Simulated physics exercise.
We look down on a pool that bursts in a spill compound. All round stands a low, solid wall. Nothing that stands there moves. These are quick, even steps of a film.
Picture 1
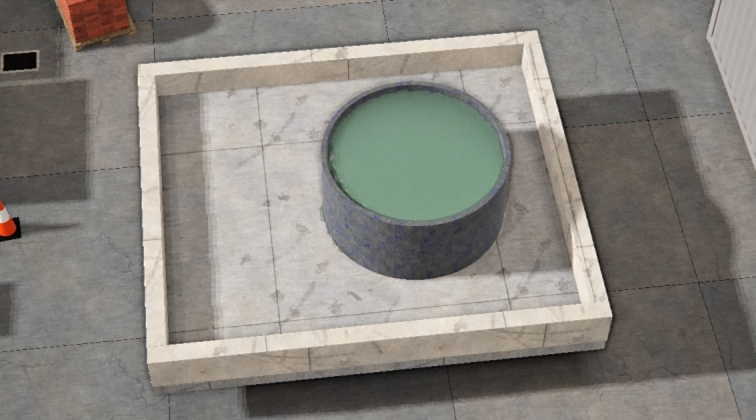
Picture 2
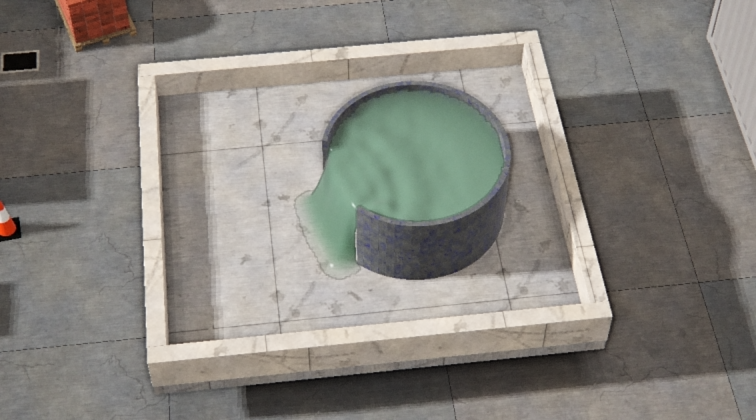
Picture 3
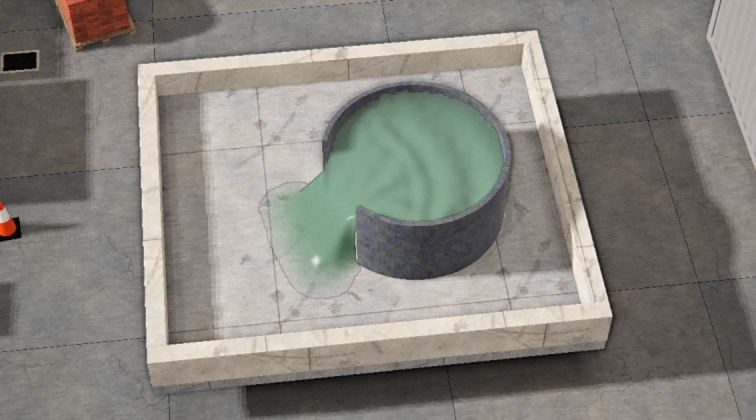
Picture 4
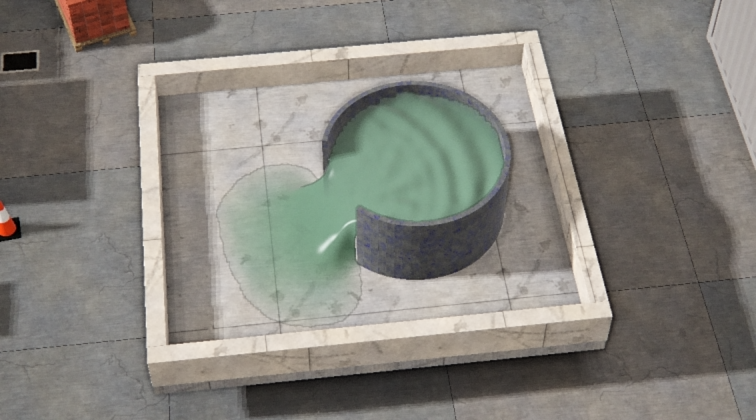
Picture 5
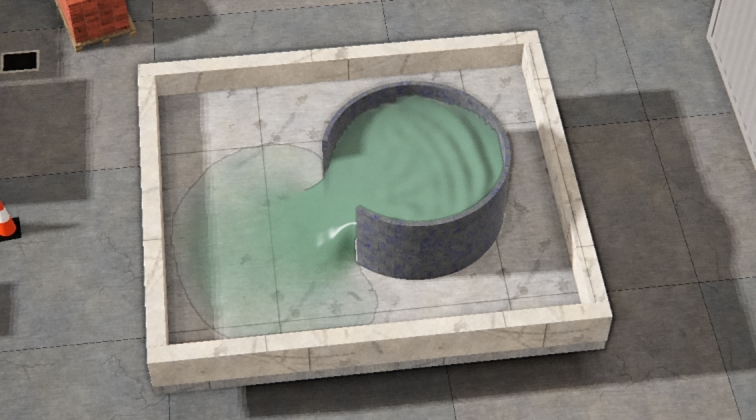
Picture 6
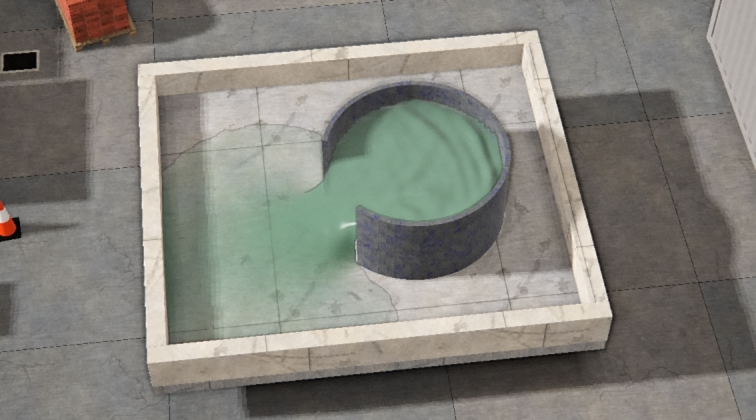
The footage shows a round tank of green liquid inside a low, pale rectangular wall; its left side opens, and the liquid pours through the gap, spreading across the floor to the wall on the left.
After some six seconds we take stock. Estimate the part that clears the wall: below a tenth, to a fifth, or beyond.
The share lost is under a tenth.
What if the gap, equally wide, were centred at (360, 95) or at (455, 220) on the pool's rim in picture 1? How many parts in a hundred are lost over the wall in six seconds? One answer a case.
Roughly 10 per cent, then 16 per cent.
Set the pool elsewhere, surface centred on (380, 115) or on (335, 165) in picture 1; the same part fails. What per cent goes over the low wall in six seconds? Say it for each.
About 8 and 14 per cent.
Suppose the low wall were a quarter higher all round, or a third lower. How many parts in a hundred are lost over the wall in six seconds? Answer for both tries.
Roughly 2 per cent, then 18 per cent.
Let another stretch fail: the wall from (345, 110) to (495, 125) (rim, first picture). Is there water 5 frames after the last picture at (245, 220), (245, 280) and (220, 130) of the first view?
As listed: Not flooded, not flooded, wet.
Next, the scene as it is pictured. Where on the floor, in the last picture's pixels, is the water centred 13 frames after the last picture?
Around (309, 228).
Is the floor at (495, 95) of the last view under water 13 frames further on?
There: Clear.
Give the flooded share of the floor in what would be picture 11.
Roughly 50 per cent.
A moment on, water covers 45 % of the floor; the low wall has let 0 % over.
Next, water covers 50 % of the floor; the low wall has let 1 % over.
Then, water covers 55 % of the floor; the low wall has let 6 % over.
Later, water covers 80 % of the floor; the low wall has let 7 % over.
In the end, water covers 85 % of the floor; the low wall has let 7 % over.
